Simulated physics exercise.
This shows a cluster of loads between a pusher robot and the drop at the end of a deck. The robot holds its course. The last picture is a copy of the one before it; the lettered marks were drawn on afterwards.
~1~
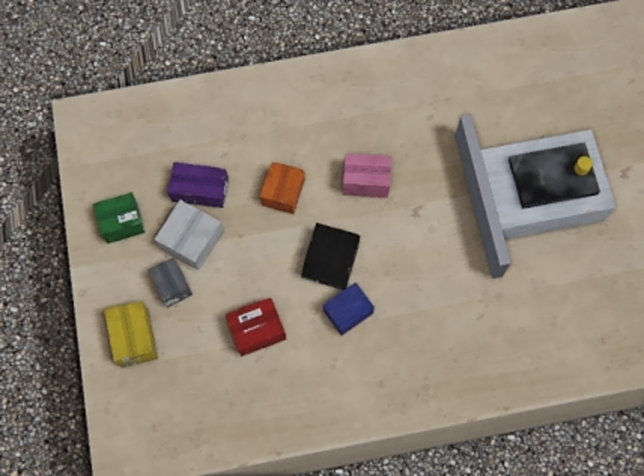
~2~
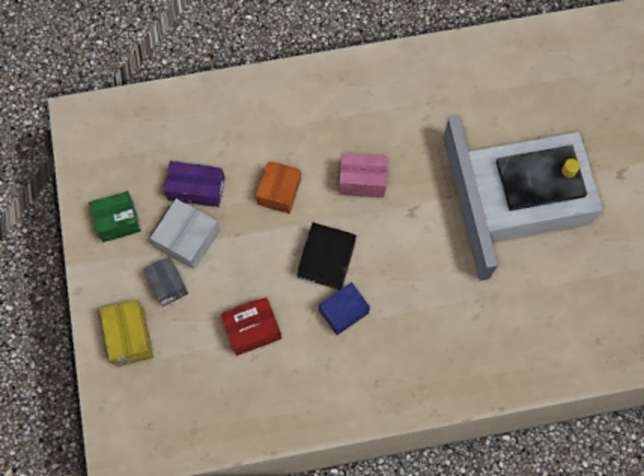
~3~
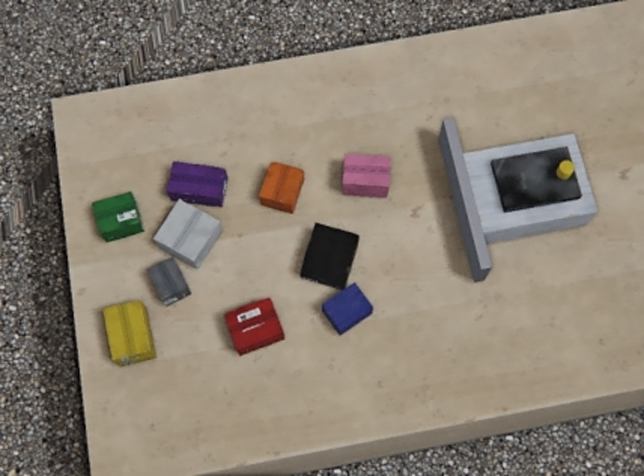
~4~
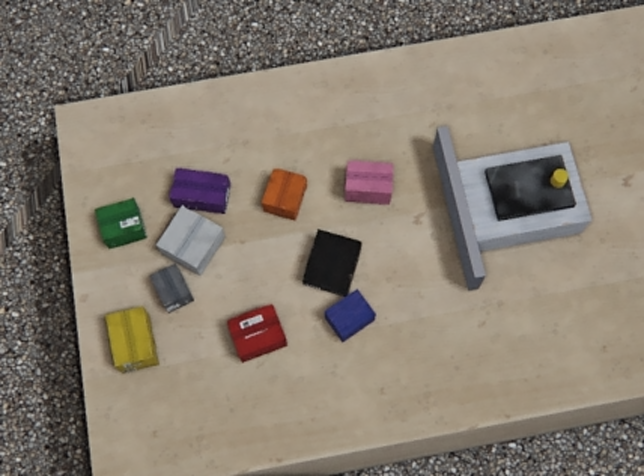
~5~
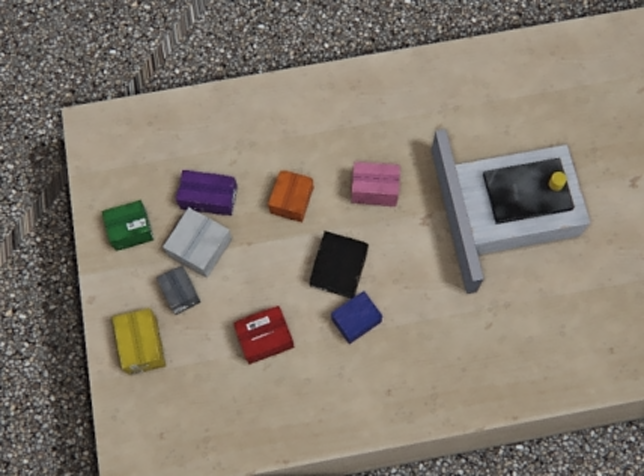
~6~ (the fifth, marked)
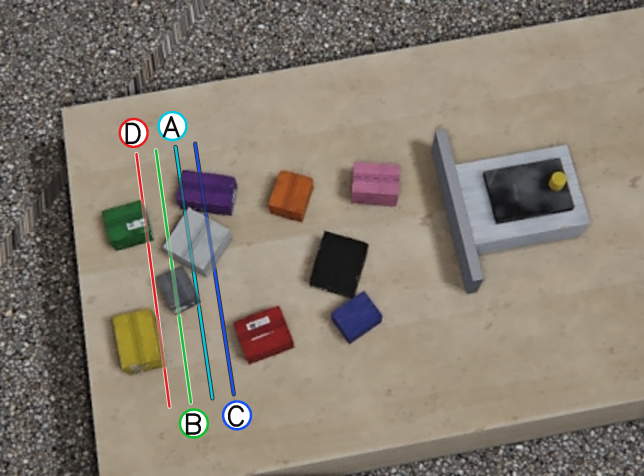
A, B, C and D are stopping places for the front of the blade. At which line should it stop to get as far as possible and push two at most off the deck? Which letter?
Line D.
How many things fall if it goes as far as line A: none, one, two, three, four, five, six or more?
By then, none.
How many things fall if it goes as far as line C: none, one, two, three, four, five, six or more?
In all, none.
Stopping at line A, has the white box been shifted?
Yes.
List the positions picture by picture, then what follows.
Yellow parcel (132, 334); green parcel (119, 218); red parcel (256, 327), in the first picture.
Robot (536, 178); blue crate (344, 309), in the second picture.
Robot (530, 180); grey parcel (170, 282), in the third picture.
Robot (524, 188); pink parcel (369, 183), in the fourth picture.
Robot (522, 191); black box (339, 265); yellow parcel (140, 342); green parcel (128, 226), in the fifth picture.
On the marked copy, A at (193, 267); B at (173, 271); C at (214, 263); D at (152, 274).
Following D. Soon after the start, robot (412, 211); blue crate (342, 324); orange parcel (270, 199).
Later, robot (300, 231); green parcel (121, 227); purple parcel (127, 182).
In the end, robot (214, 247); white box (77, 272); green parcel (76, 226); none fallen.
As for the rest, A is within the limit but short; B is within the limit but short; C is within the limit but short.
